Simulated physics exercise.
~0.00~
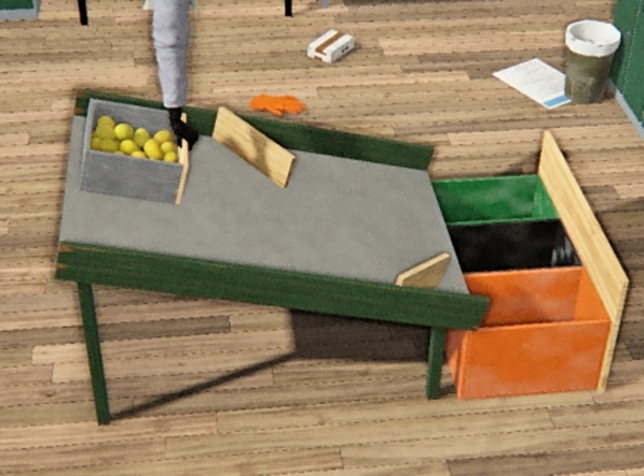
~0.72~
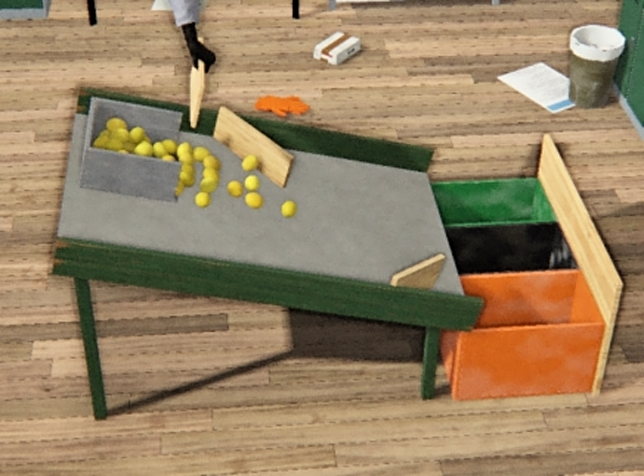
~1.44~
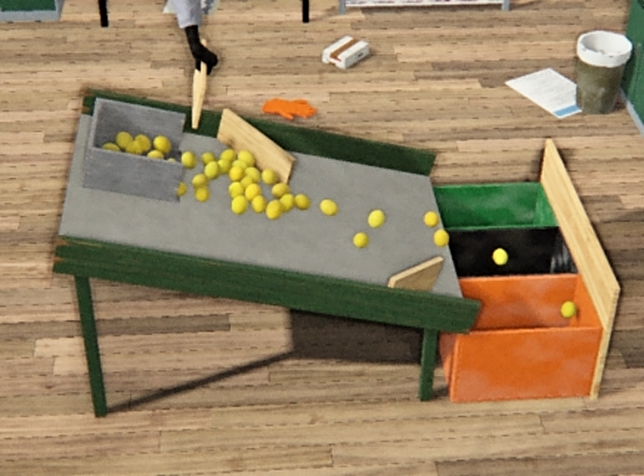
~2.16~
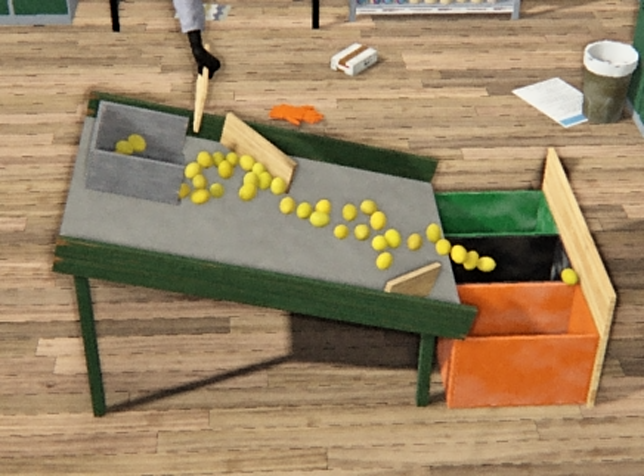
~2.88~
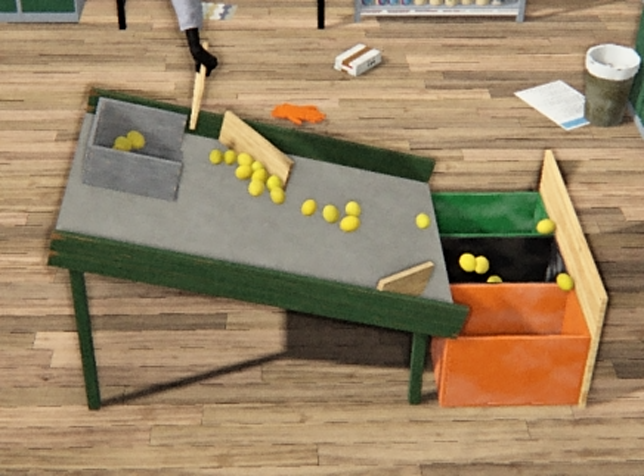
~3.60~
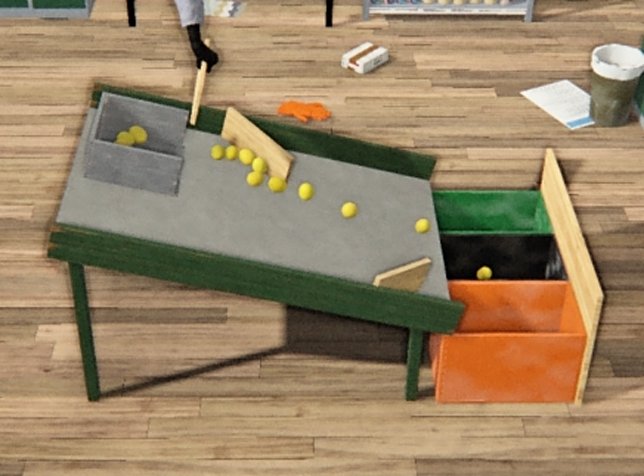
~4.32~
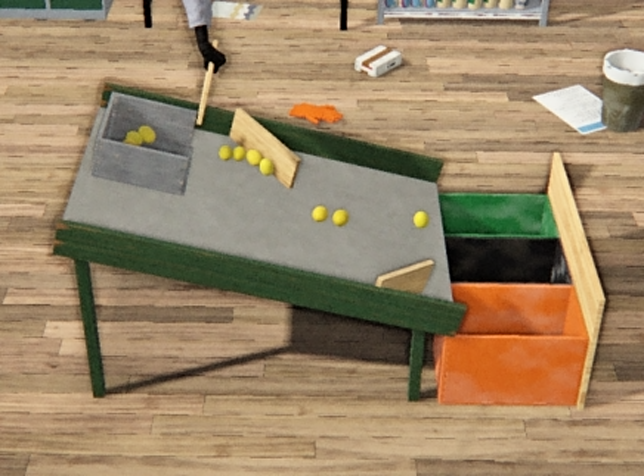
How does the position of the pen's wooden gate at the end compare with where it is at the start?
At the start the gate stands against the right side of the grey pen, holding the lemons in. By the end it is higher and slightly to the right, held up by the gloved hand clear of the pen's opening.
